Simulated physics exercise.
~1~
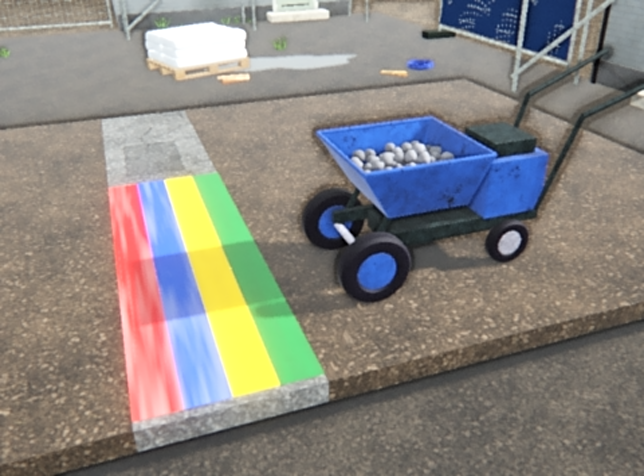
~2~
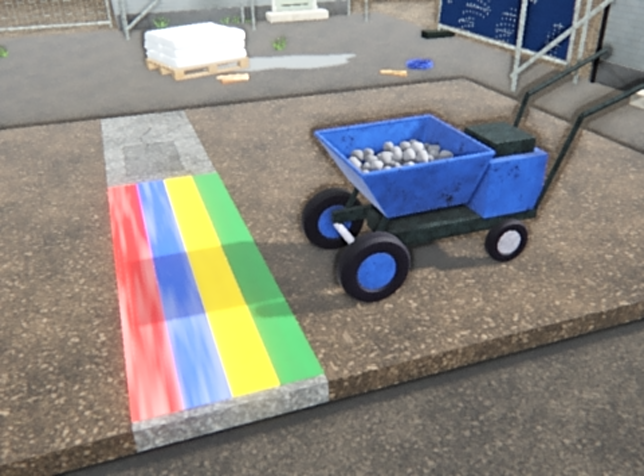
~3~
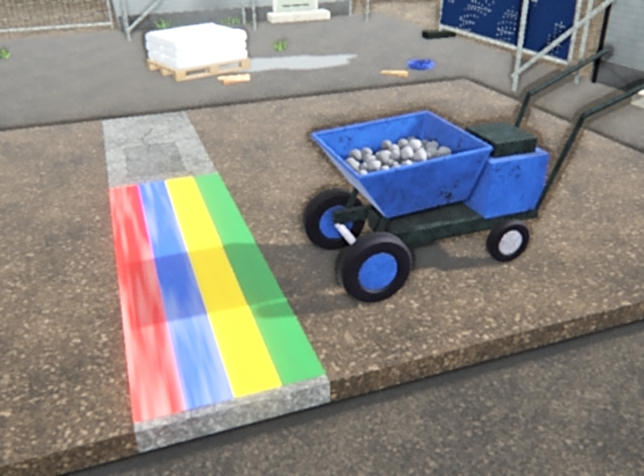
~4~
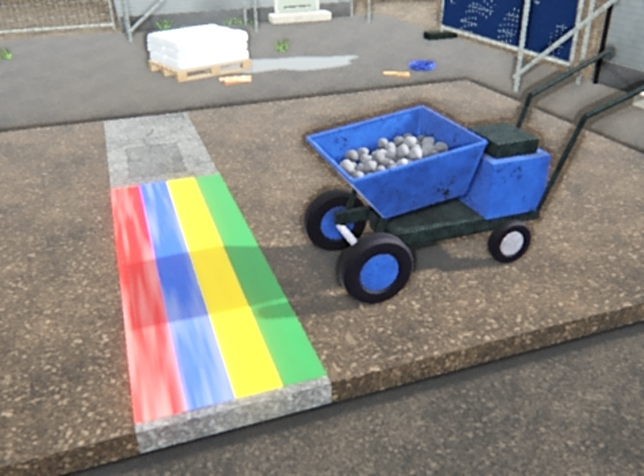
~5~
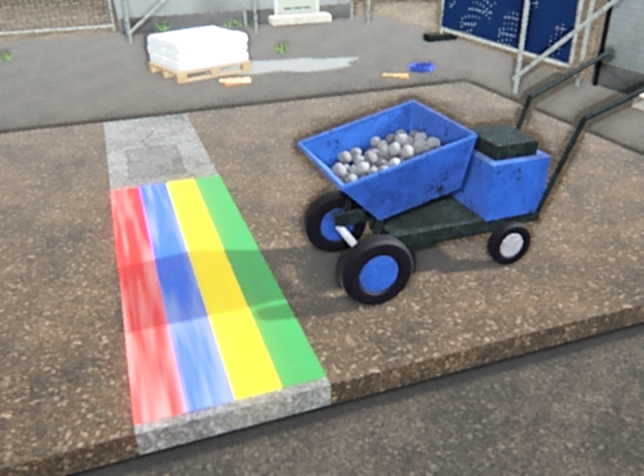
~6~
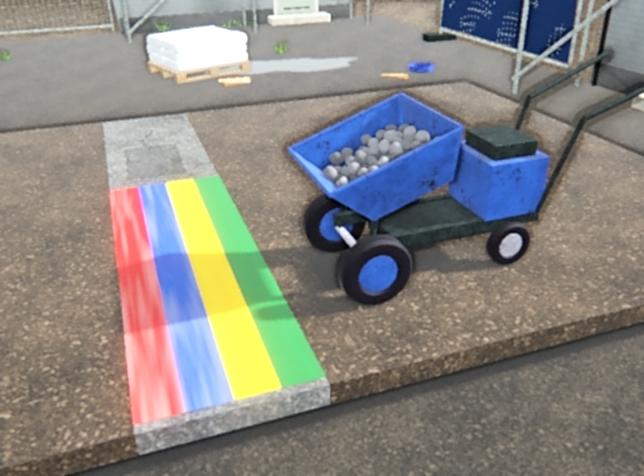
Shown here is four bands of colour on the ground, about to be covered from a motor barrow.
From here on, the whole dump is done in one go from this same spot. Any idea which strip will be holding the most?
Most likely the yellow strip.
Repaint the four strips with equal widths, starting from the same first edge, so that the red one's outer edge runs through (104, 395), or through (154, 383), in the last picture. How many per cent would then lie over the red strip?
Shares: 10 %; then 10 %.
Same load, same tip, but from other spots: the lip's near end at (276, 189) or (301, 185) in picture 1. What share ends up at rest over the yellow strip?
0 %, then 10 %.
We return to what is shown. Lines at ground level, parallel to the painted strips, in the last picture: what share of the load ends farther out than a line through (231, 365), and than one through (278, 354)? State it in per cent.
In order: 40 per cent, then 90 per cent.
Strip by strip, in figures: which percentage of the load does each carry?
Green strip: 20 %, yellow strip: 40 %, blue strip: 20 %, red strip: 10 %.
Soon, skip tipped steeply; all in the skip.
A while on, skip tipped right over; most in the skip; a small part over the green strip; about a quarter over the yellow strip; a stray few over the blue strip; a stray few falling.
Towards the end, skip tipped right over; a small part in the skip; about a quarter over the green strip; about a third over the yellow strip; about a quarter over the blue strip; a small part over the red strip; a small part off the paint.
Finally, skip tipped right over; about a quarter over the green strip; about a third over the yellow strip; about a quarter over the blue strip; a small part over the red strip; a small part off the paint.
